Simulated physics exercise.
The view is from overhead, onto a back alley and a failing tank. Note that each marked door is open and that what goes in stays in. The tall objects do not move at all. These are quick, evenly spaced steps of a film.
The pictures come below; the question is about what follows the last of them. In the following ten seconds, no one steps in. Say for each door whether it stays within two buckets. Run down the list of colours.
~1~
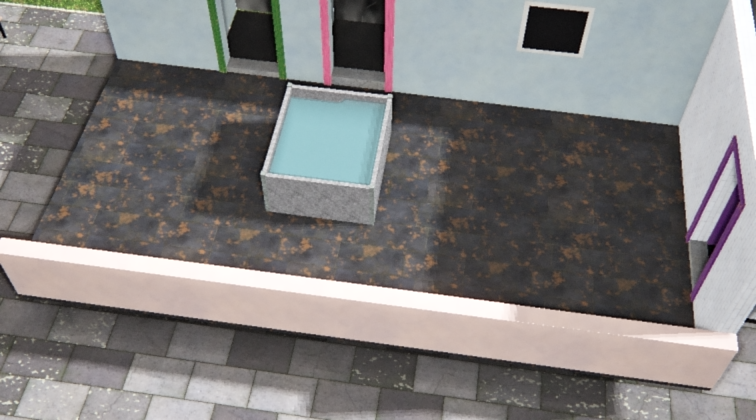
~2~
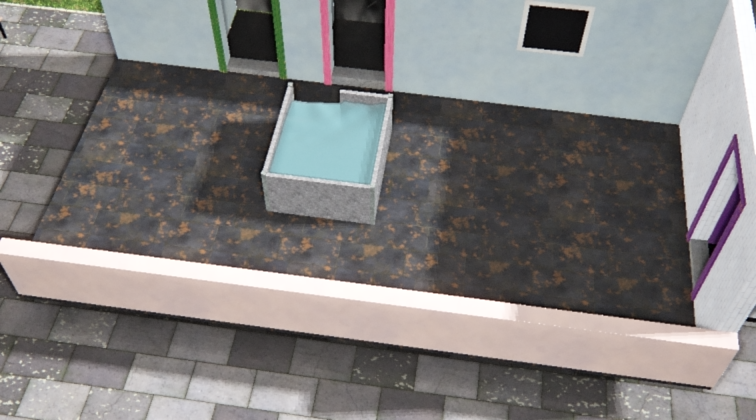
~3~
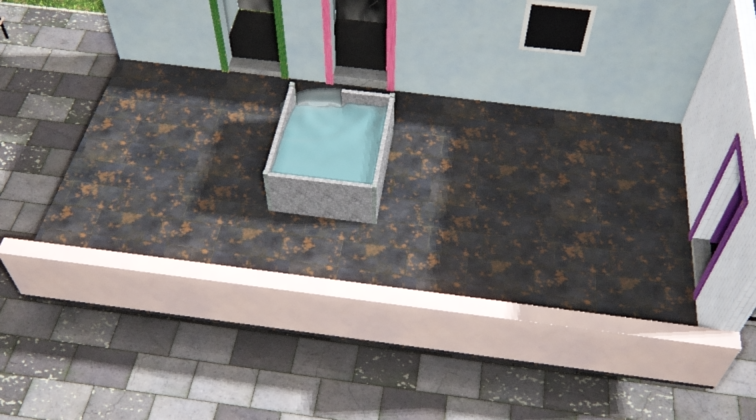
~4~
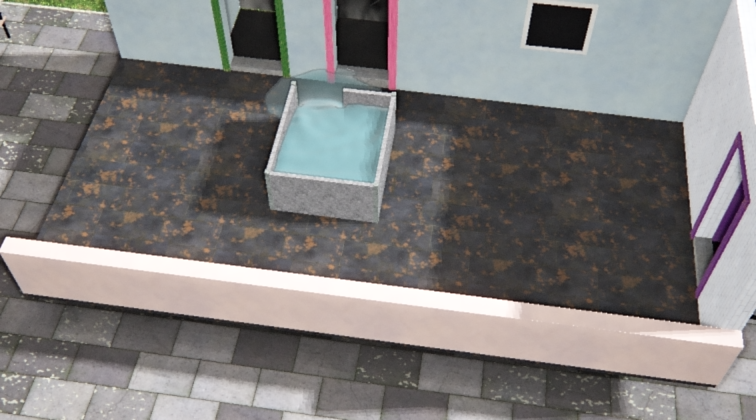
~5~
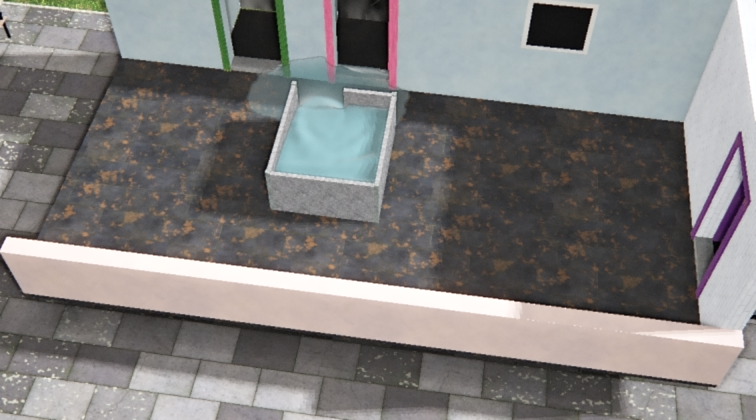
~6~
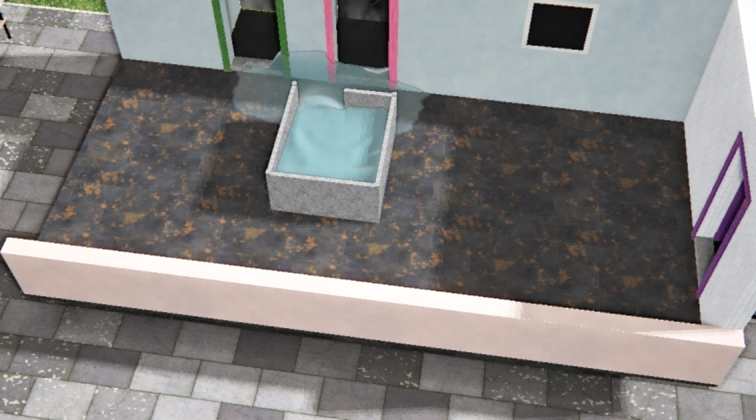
The purple door stays within two buckets; the pink door goes past two buckets; the green door goes past two buckets.
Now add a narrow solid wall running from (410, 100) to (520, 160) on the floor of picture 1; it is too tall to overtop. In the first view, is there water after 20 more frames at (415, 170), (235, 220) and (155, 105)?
The first is inundated, the second still bare and the third inundated.
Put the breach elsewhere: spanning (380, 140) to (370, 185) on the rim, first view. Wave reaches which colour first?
I'd go with the door marked purple.
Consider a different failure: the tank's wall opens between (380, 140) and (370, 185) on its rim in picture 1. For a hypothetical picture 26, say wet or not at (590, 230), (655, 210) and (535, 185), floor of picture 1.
Going through them, the first would be submerged, the next submerged and the last submerged.
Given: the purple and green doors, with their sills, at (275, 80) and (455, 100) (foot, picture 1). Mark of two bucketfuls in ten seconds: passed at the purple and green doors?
First the purple door, which crosses the line, then the green door, which stays on the safe side.
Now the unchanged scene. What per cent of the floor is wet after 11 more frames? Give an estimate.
Close to 30 percent, by my reckoning.
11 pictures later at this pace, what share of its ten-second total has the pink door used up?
Close to 75 percent.
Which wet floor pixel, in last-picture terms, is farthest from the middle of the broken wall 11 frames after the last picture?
Somewhere near (623, 121).
A moment on, water covers 15 % of the floor; the purple door not reached, the pink door over two buckets in, the green door under two buckets in.
Next, water covers 30 % of the floor; the purple door not reached, the pink door far over two buckets in, the green door over two buckets in.
Then, water covers 50 % of the floor; the purple door not reached, the pink door far over two buckets in, the green door over two buckets in.
Later, water covers 55 % of the floor; the purple door wet at the sill, nothing in, the pink door far over two buckets in, the green door over two buckets in.
In the end, water covers 60 % of the floor; the purple door wet at the sill, nothing in, the pink door far over two buckets in, the green door over two buckets in.
